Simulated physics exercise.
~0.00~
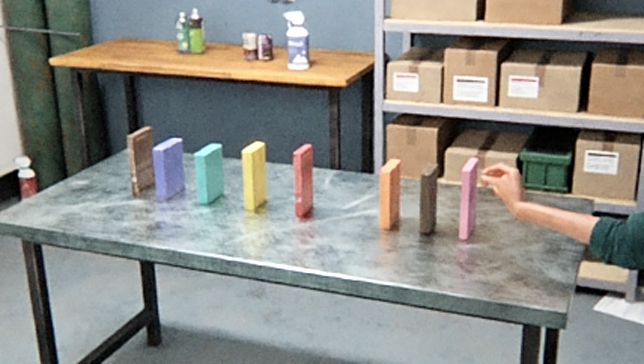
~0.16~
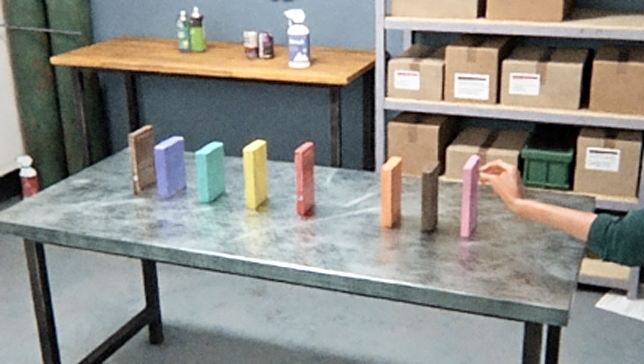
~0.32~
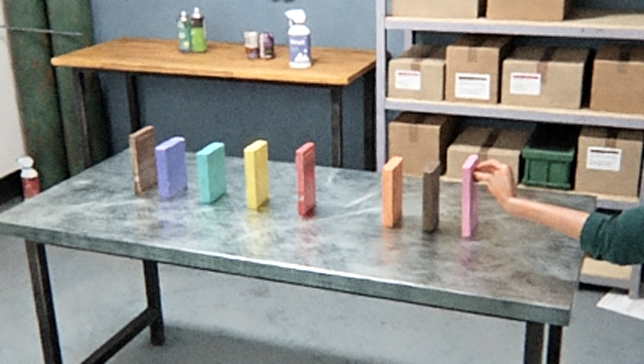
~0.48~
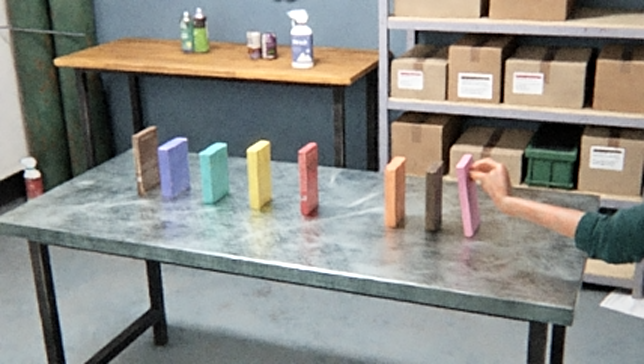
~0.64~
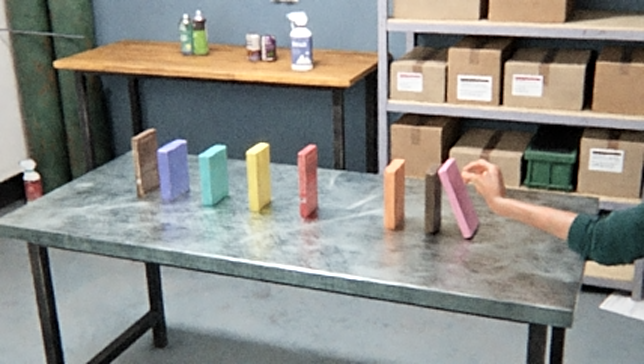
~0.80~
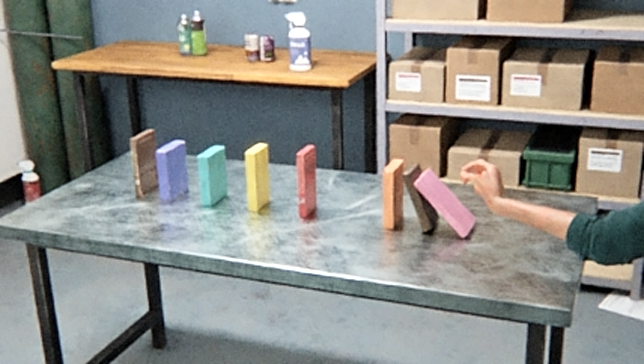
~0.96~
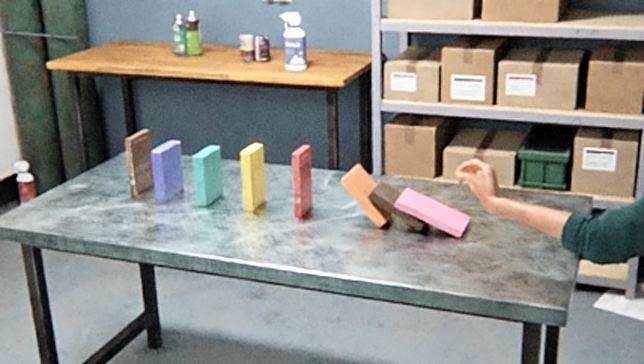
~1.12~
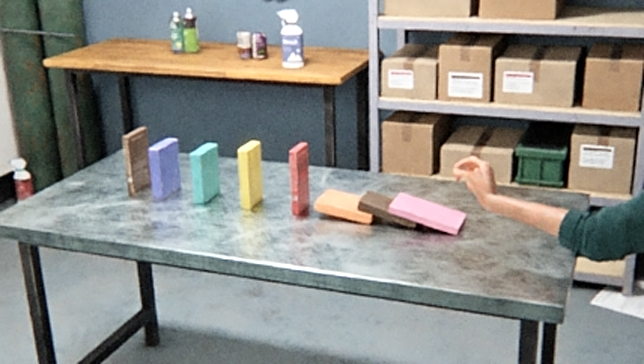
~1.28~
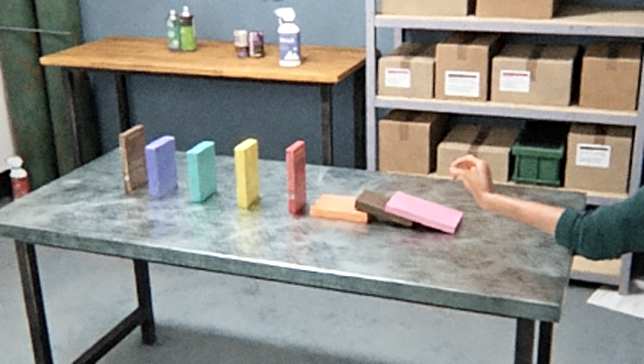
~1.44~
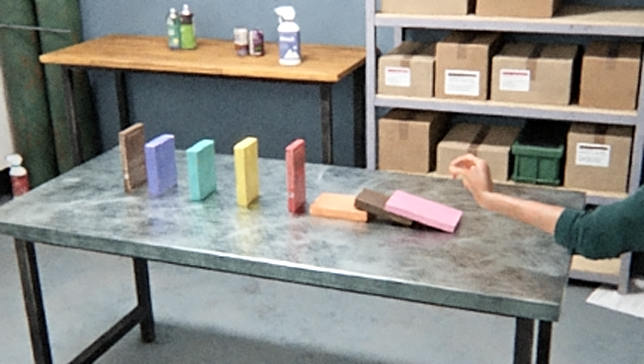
A hand tips the pink block left, toppling the black and orange blocks beside it.
